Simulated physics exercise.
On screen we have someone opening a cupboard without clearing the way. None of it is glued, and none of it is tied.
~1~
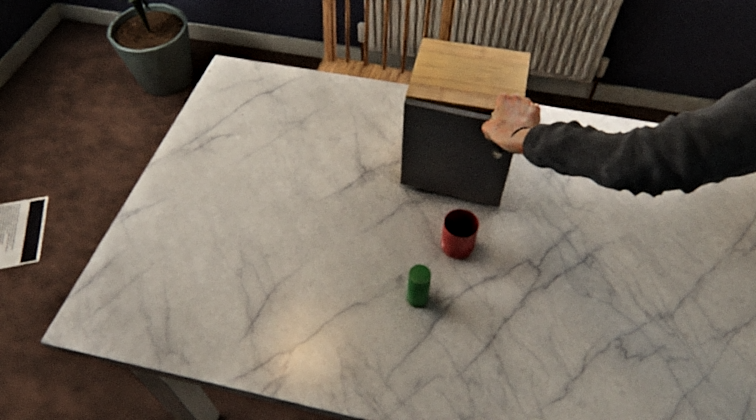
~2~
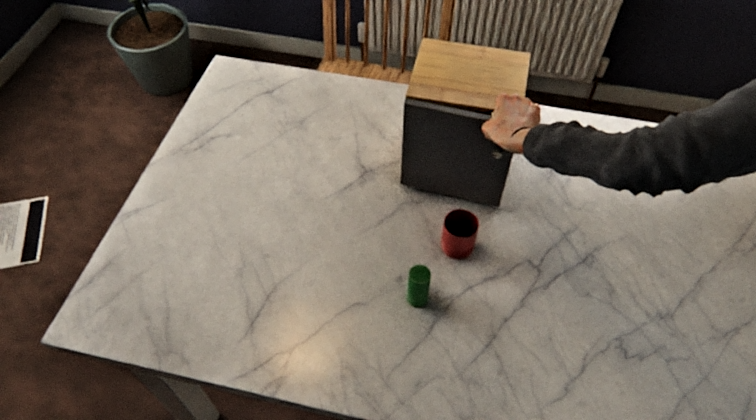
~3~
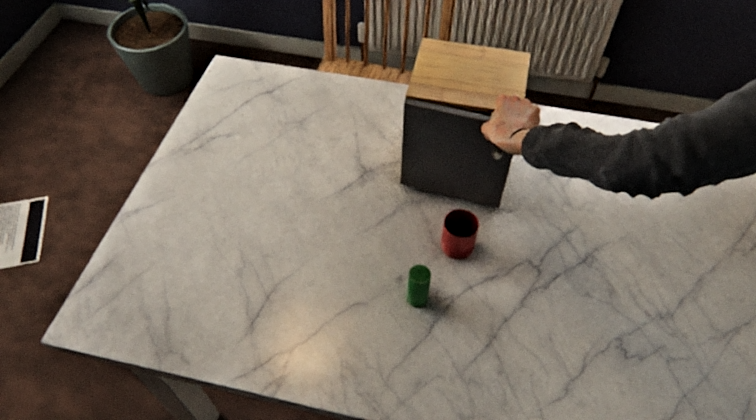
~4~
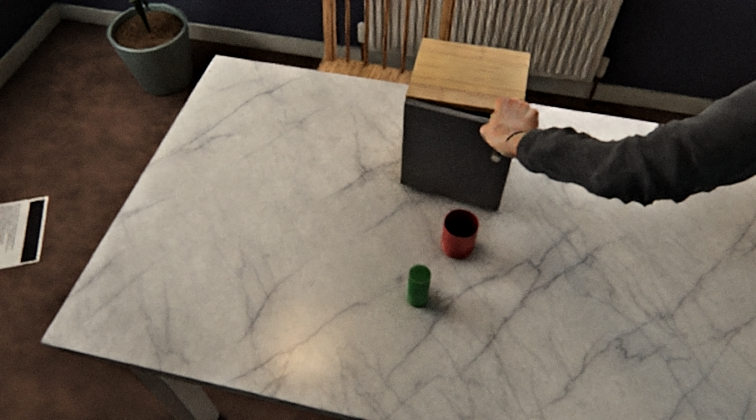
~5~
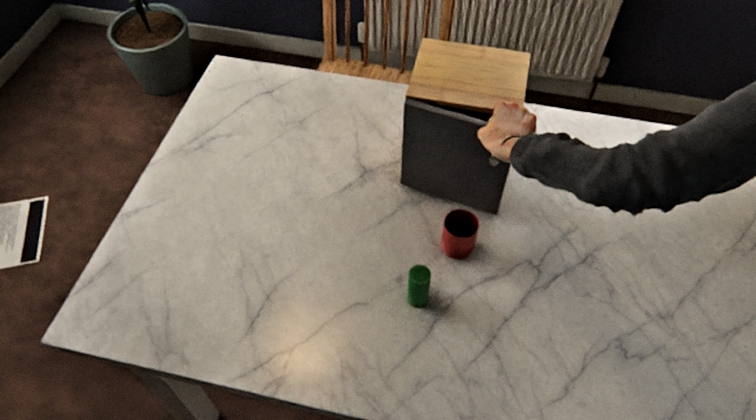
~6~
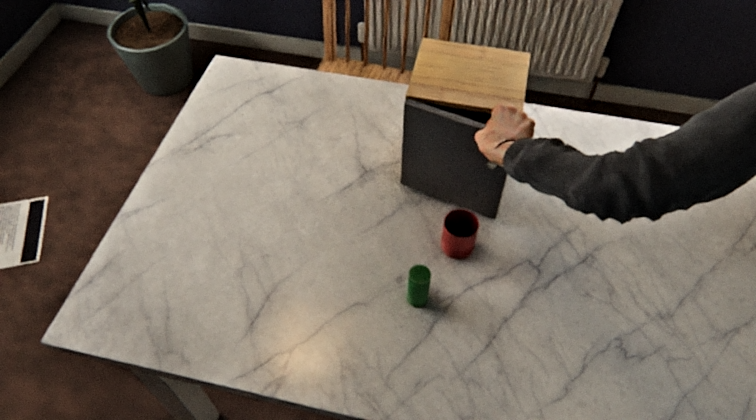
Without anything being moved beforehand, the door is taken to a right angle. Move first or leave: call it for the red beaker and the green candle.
Call: Red beaker - move first; green candle - leave.
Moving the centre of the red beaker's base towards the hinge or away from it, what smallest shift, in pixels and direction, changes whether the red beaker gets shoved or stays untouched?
It is roughly 28 pixels, and the shift goes down.
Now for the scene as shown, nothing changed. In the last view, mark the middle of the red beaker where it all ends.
Look close to (359, 263) and you'll find its middle.
Then, 1.44 s on from there, door 56° open; red beaker displaced about its own width near (423, 257); green candle at rest near (418, 286).
In the end, the red beaker is pushed along, near (359, 263); the green candle remains where it is, near (418, 286).
